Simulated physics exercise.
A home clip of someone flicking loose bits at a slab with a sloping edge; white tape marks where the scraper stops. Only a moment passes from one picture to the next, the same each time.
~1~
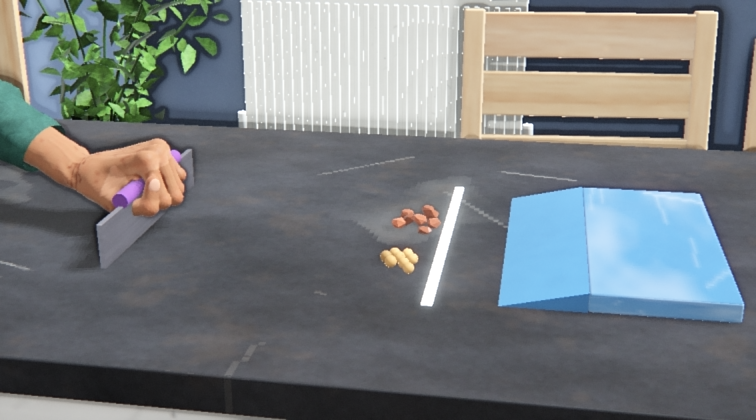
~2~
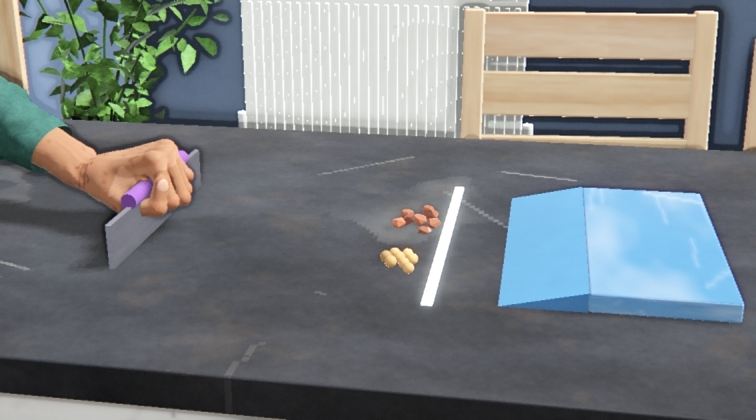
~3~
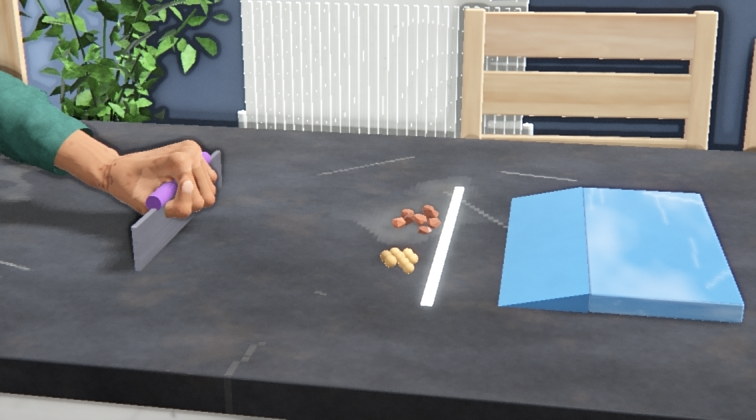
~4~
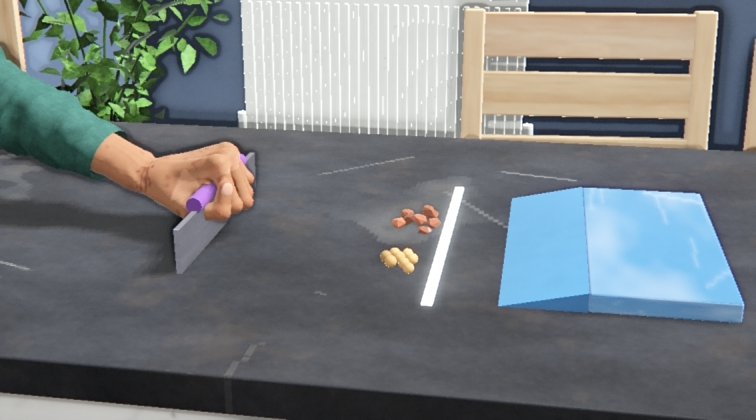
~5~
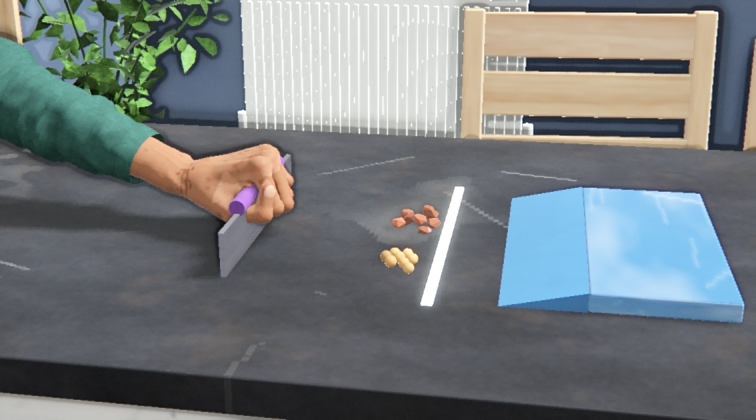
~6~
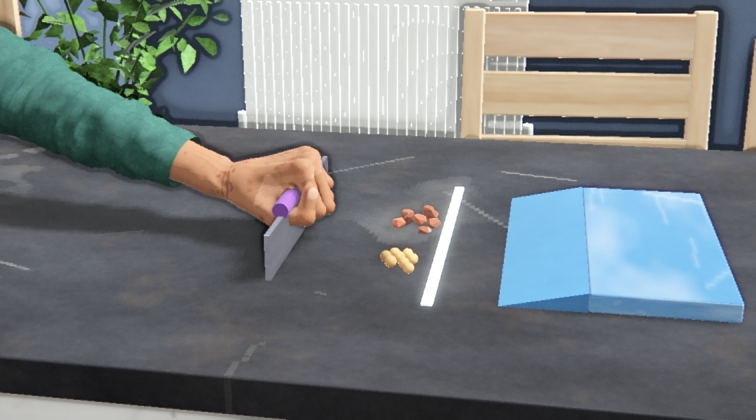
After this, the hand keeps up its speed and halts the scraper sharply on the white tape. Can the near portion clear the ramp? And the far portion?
Here the near portion sends pieces over the top, and the far portion falls short of the top.
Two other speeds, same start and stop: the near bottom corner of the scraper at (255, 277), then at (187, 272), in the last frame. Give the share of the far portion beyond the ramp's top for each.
Near 0 % and 0 %.
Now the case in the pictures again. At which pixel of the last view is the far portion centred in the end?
Roughly at (512, 226).
Then, 0.12 s past the last view, scraper still moving, near (385, 196); near portion all short of the ramp; far portion all short of the ramp.
Then, 0.26 s past the last view, scraper stopped at the white tape; near portion about a quarter on the ramp, most short of the ramp; far portion all short of the ramp.
Then, 0.54 s past the last view, scraper stopped at the white tape; near portion all past the top; far portion about a third on the ramp, about two thirds short of the ramp.
Finally, scraper stopped at the white tape; near portion all past the top; far portion none past the top, about a third on the ramp, about two thirds short of the ramp.
